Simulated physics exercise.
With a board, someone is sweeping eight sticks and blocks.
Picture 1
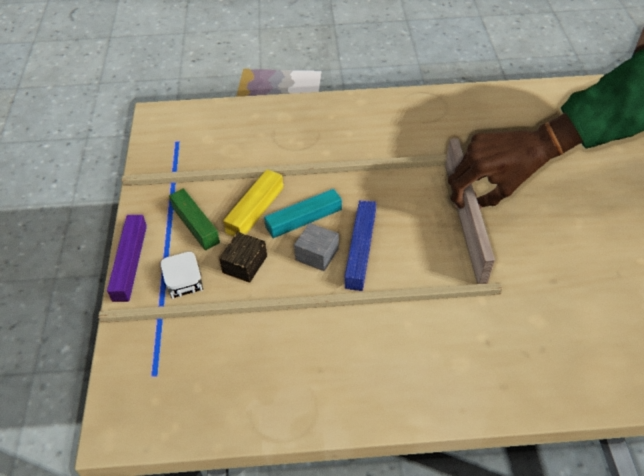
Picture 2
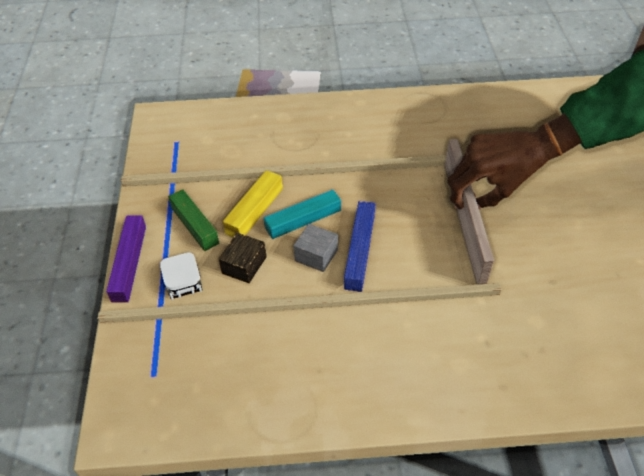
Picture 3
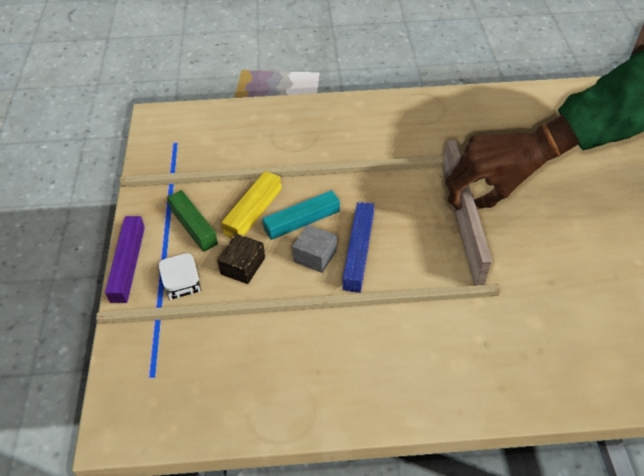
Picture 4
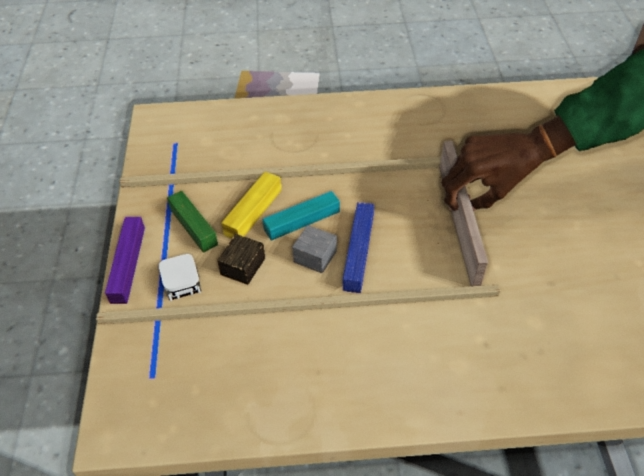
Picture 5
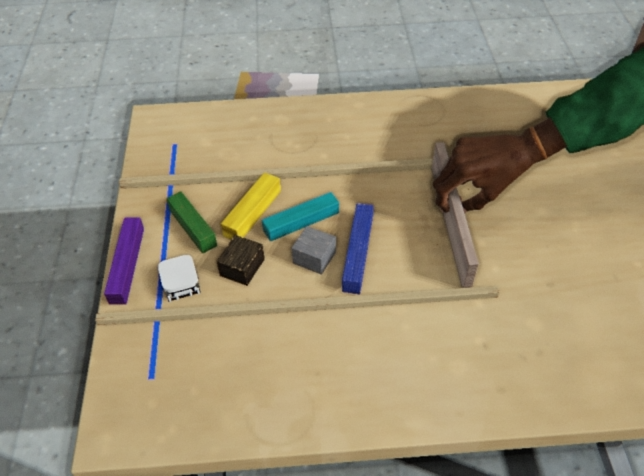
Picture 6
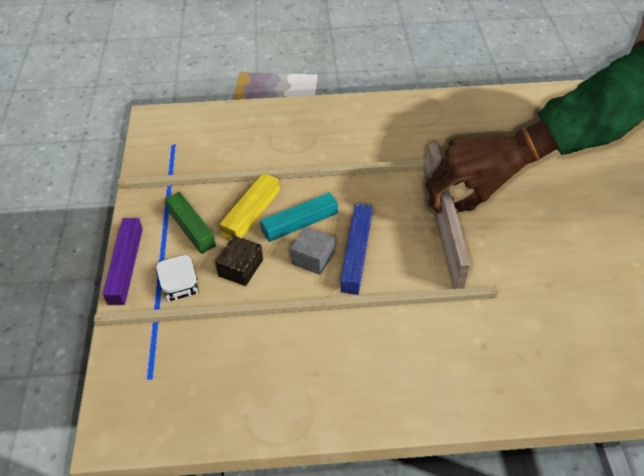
On a wooden tabletop, a hand sliding an upright board slightly left towards colourful sticks and blocks that stay still.
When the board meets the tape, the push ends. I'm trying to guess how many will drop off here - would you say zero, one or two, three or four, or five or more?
Seems three or four of them come crashing down.
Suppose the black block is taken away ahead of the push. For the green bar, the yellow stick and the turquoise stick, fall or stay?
So the green bar goes down, the yellow stick keeps its place and the turquoise stick keeps its place.
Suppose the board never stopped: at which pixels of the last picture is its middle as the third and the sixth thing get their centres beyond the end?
First: Around (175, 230). Next: Around (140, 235).
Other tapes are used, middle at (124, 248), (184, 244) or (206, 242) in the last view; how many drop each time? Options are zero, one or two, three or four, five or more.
Counts as listed: More than four / either one or two / just one or two.
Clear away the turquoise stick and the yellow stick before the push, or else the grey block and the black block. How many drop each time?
3 in the first case and 2 in the second.
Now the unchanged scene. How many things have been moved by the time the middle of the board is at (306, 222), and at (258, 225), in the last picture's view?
The counts are 4 and 7.
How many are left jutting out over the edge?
I get 2.
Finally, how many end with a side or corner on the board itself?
Count recorded: 3.
Soon after, none off yet; purple stick at rest near (124, 260); white case at rest near (178, 279); green bar at rest near (190, 222).
Then, none off yet; purple stick at rest near (124, 260); white case at rest near (176, 279); green bar at rest near (190, 222).
Further on, none off yet; purple stick tipped well over near (87, 268); white case moved well along near (100, 286); green bar moved about its own width near (137, 217).
At rest, the number that fall off is three or four; fallen, black block, green bar, white case and purple stick.
